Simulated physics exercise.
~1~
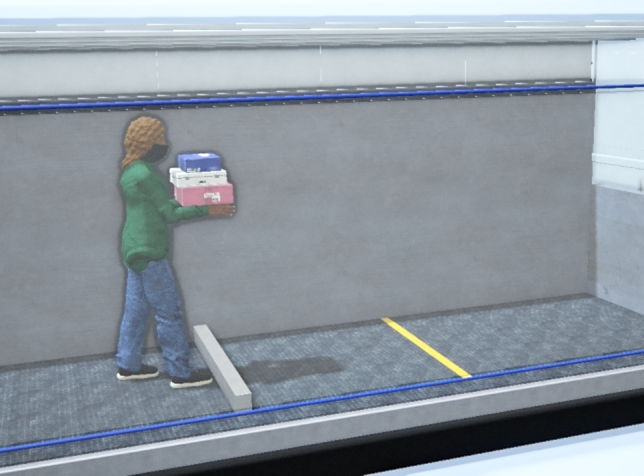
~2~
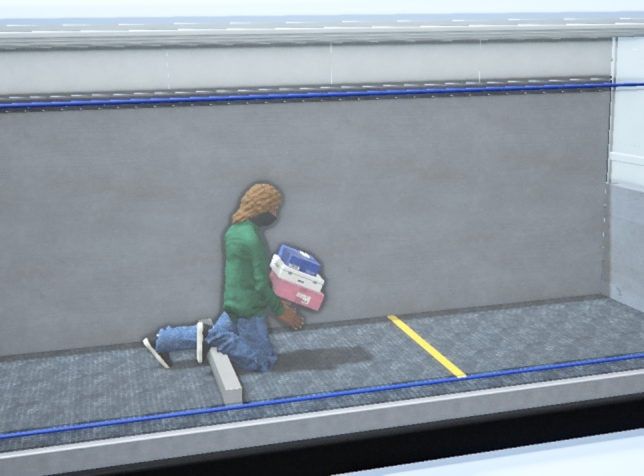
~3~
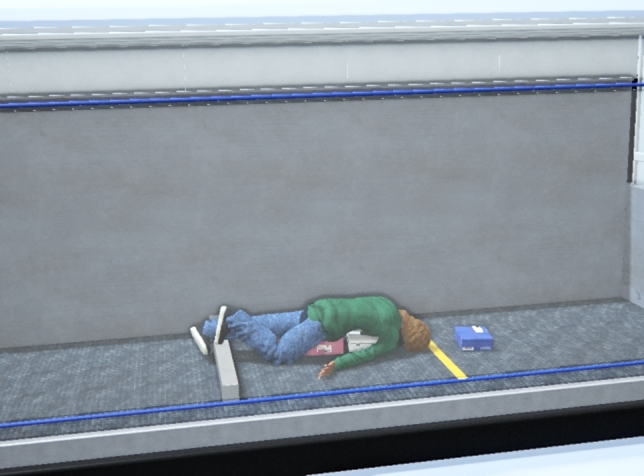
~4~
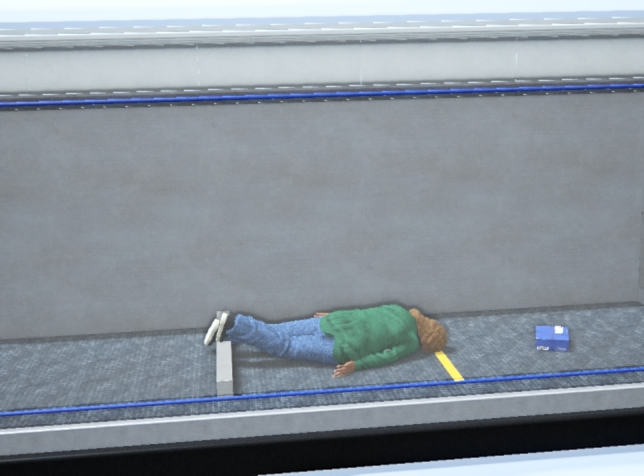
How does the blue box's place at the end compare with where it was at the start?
At the start it sits on top of the stack in the person's arms, above the floor and short of the yellow line. At the end it lies on the floor farther right, past the yellow line and beyond the fallen person's head.
Person in green top carrying three stacked boxes pitching over a low rail, collapsing face down, blue box landing beyond the yellow line.
